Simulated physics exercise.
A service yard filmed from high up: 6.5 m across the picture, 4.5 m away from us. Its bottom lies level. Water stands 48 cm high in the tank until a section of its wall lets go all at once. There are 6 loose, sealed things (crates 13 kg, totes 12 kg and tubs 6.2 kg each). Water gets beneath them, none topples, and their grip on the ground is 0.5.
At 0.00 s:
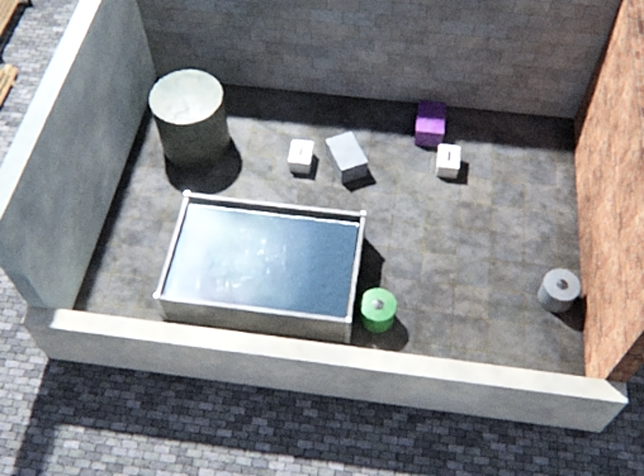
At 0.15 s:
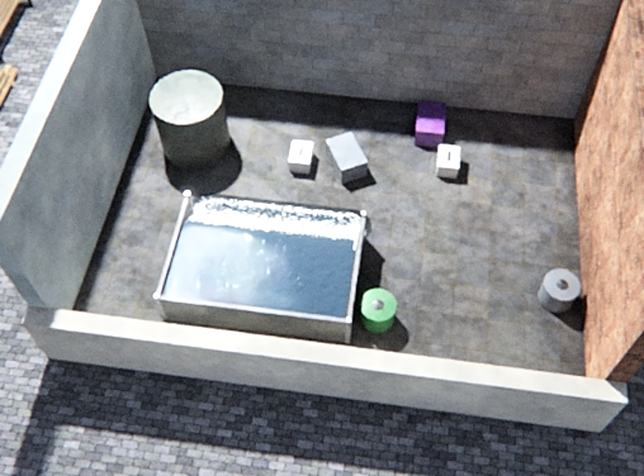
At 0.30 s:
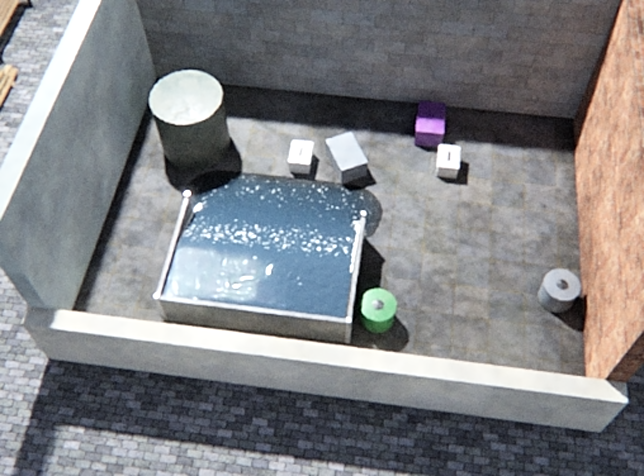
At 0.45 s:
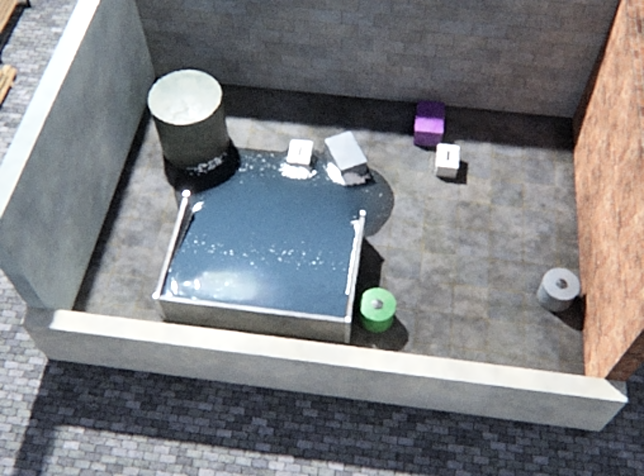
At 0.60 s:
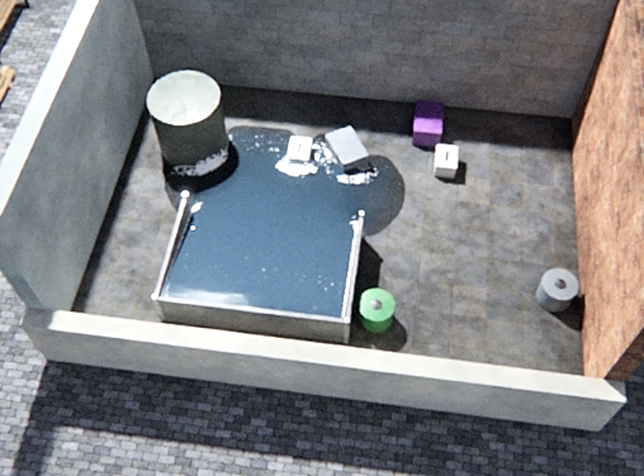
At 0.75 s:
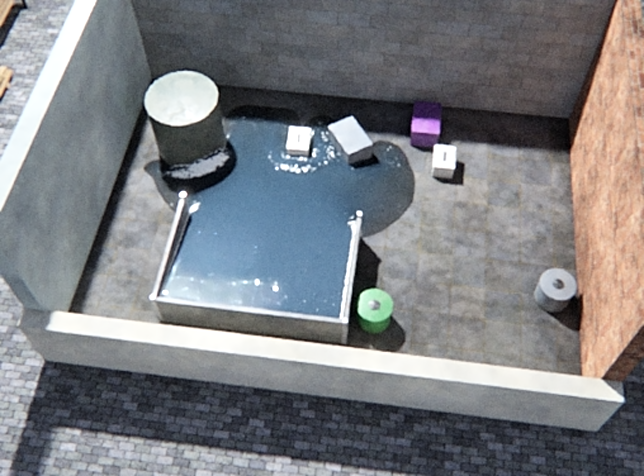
Water pours from the open back of a low tank and spreads around nearby boxes.
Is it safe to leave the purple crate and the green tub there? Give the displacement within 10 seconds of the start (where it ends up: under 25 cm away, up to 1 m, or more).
The purple crate ends far away, the green tub ends far away.
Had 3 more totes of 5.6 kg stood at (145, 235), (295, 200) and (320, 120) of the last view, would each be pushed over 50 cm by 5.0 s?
In that order: Past it, over, over.
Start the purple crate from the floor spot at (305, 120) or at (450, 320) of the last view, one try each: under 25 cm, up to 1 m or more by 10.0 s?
In that order: It ends far away; it travels far.
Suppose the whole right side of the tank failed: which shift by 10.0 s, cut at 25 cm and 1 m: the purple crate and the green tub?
Then the purple crate travels far, the green tub travels far.
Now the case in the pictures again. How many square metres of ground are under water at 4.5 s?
About 24 m2.
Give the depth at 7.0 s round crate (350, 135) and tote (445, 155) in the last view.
About 6 and 5 cm.
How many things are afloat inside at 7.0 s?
At that moment 2.
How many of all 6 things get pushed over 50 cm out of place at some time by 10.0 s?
6 of them.
After 2.0 s the purple crate is near (459, 108), 0.5 m from its start, aground; the green tub is near (375, 305), 0.0 m from its start, aground; 2 afloat.
After 4.5 s the purple crate is near (562, 228), 2.6 m from its start, afloat; the green tub is near (375, 305), 0.0 m from its start, aground; 1 afloat.
After 7.0 s the purple crate is near (557, 335), 3.8 m from its start, afloat; the green tub is near (372, 297), 0.1 m from its start, aground; 2 afloat.
After 10.0 s the purple crate is near (548, 338), 3.7 m from its start, afloat; the green tub is near (393, 159), 2.3 m from its start, afloat; 4 afloat.
